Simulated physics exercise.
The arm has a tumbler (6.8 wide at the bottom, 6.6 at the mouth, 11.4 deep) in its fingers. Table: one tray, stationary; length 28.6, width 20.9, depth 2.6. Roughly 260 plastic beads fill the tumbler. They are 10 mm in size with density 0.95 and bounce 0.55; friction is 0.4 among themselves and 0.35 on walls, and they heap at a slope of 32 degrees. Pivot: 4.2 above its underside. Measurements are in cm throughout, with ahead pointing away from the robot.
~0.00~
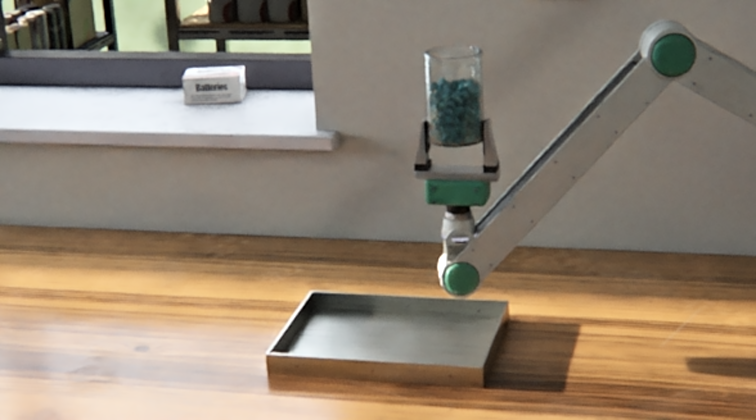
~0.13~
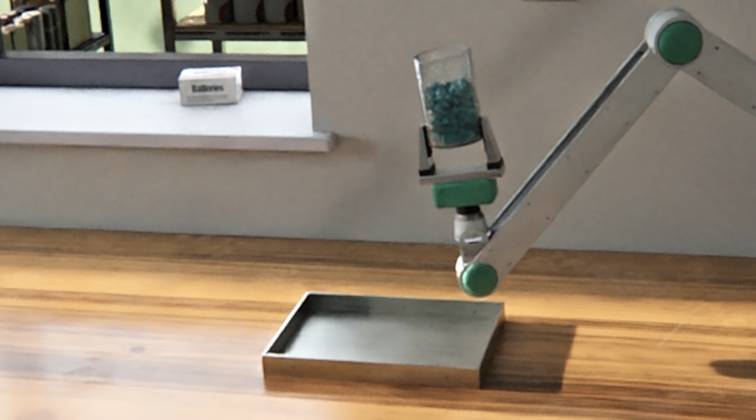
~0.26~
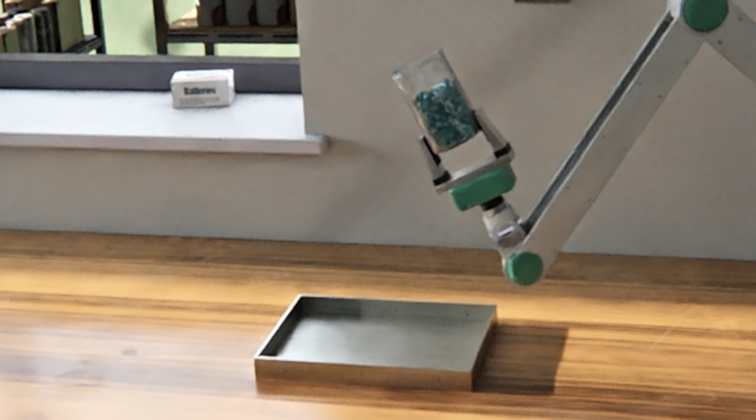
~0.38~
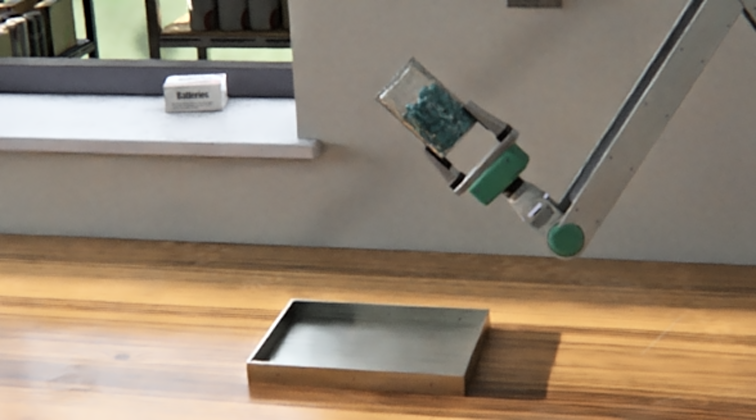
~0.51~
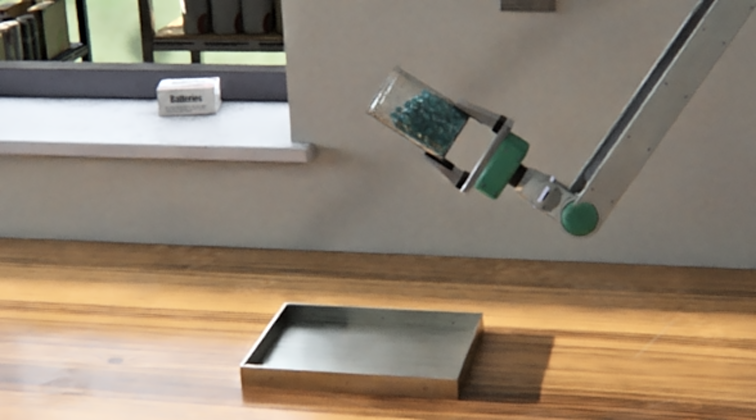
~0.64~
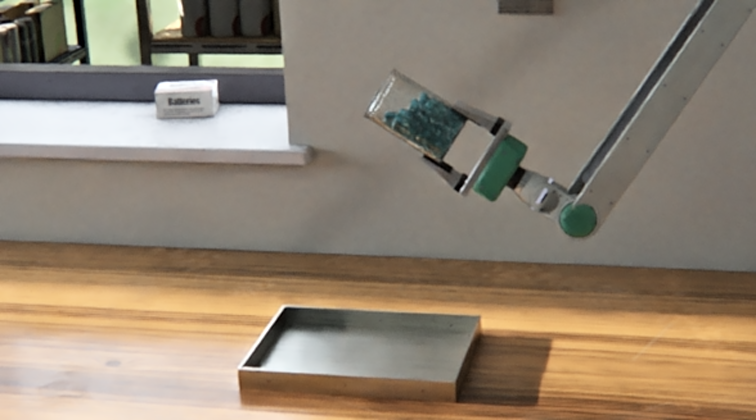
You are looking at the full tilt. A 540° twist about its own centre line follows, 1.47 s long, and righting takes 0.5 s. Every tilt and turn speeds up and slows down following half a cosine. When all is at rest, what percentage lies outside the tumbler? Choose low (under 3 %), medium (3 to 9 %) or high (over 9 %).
Low - under 3 %.
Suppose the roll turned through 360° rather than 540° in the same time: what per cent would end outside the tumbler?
Share: Close to 0 %.
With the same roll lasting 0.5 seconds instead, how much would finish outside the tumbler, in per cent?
In that case roughly 0 percent.
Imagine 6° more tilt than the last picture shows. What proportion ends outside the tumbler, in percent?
Estimate: Some 0 %.
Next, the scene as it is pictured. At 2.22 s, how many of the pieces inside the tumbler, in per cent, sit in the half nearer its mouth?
About 25 percent.
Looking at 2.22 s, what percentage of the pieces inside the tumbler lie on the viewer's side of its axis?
Share noted: Close to 55 per cent.
After 1.43 s, tipped 58°, highest piece 38 above the table; 265 in the tumbler.
After 2.22 s, tipped 52°, highest piece 38 above the table; 265 in the tumbler.
After 2.81 s, upright, highest piece 39 above the table; 265 in the tumbler.
After 3.51 s, upright, highest piece 39 above the table; 265 in the tumbler.
At rest, 265 in the tumbler. That is 0 % outside the tumbler.
